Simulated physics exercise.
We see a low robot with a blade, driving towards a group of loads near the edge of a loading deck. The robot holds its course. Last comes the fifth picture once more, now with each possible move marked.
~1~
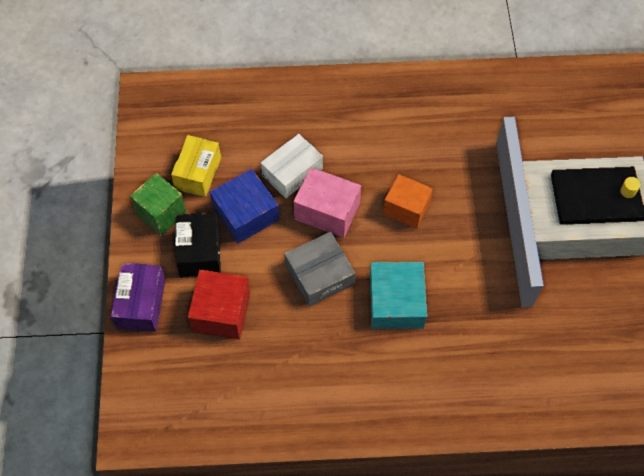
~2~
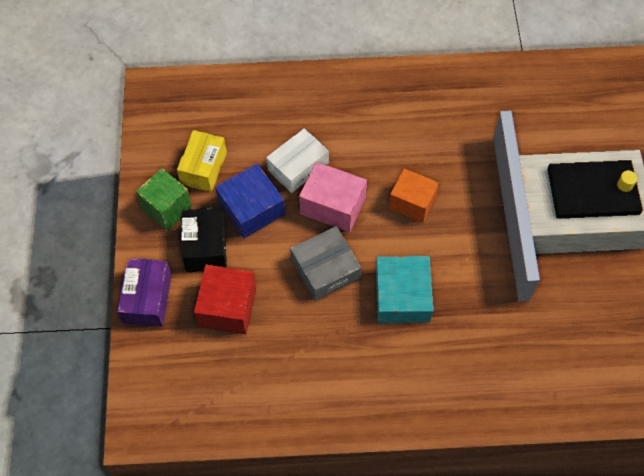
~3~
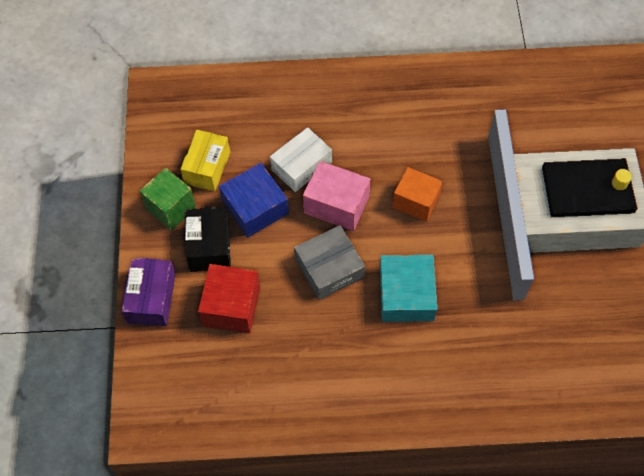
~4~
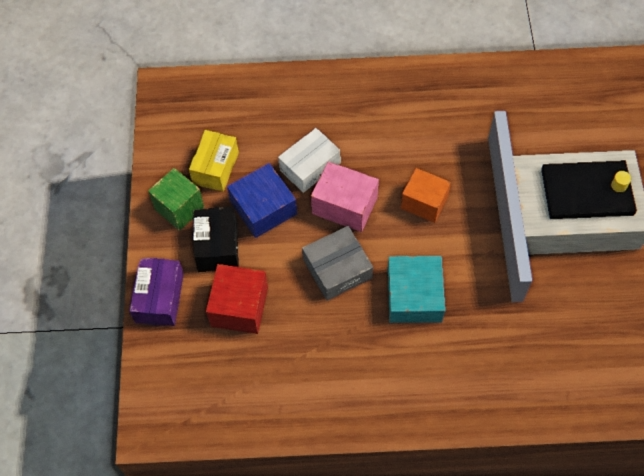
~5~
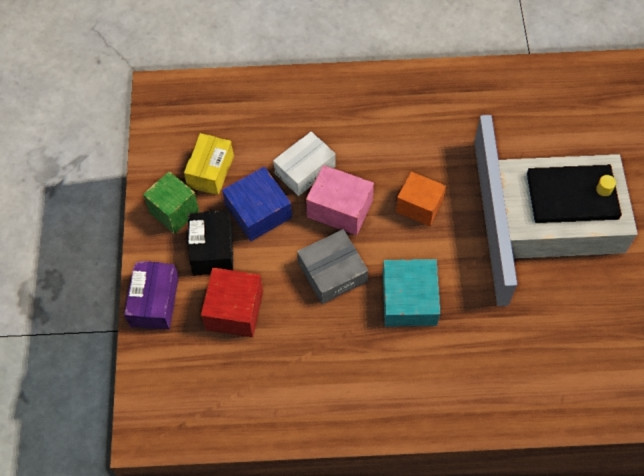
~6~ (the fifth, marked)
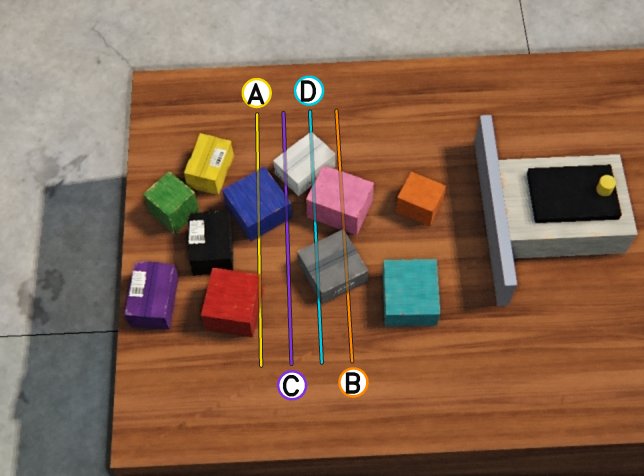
A low, pale machine with a black top and an upright grey blade is on the right of a wooden deck above grey concrete, seen from high overhead. Scattered boxes sit to the left, purple, green, yellow, black, red, blue and white, with pink, grey, turquoise and orange nearer the blade. The machine creeps left, slightly narrowing the gap to the motionless boxes, while the view shifts slightly.
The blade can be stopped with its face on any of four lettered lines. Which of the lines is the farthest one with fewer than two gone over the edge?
Stop at A.
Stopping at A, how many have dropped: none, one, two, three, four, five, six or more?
One.
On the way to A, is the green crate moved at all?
Yes.
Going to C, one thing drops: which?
The green crate.
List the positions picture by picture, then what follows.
In the first picture, grey box (320, 269); pink crate (328, 203); turquoise crate (398, 296).
In the second picture, robot (588, 188); green crate (165, 200).
In the third picture, robot (583, 187); white box (301, 159).
In the fourth picture, robot (582, 189); black box (216, 240).
In the fifth picture, robot (567, 193); blue crate (257, 204); orange crate (421, 199); grey box (332, 267).
On the marked copy, A at (259, 231); B at (344, 227); C at (287, 230); D at (316, 229).
Following A. Soon after the start, robot (480, 197); turquoise crate (383, 294); grey box (321, 265).
Later, robot (395, 201); green crate (152, 204); black box (185, 249).
In the end, robot (331, 204); green crate over the edge; black box (135, 246); one fallen.
As for the rest, B is within the limit but short; C is within the limit but short; D is within the limit but short.
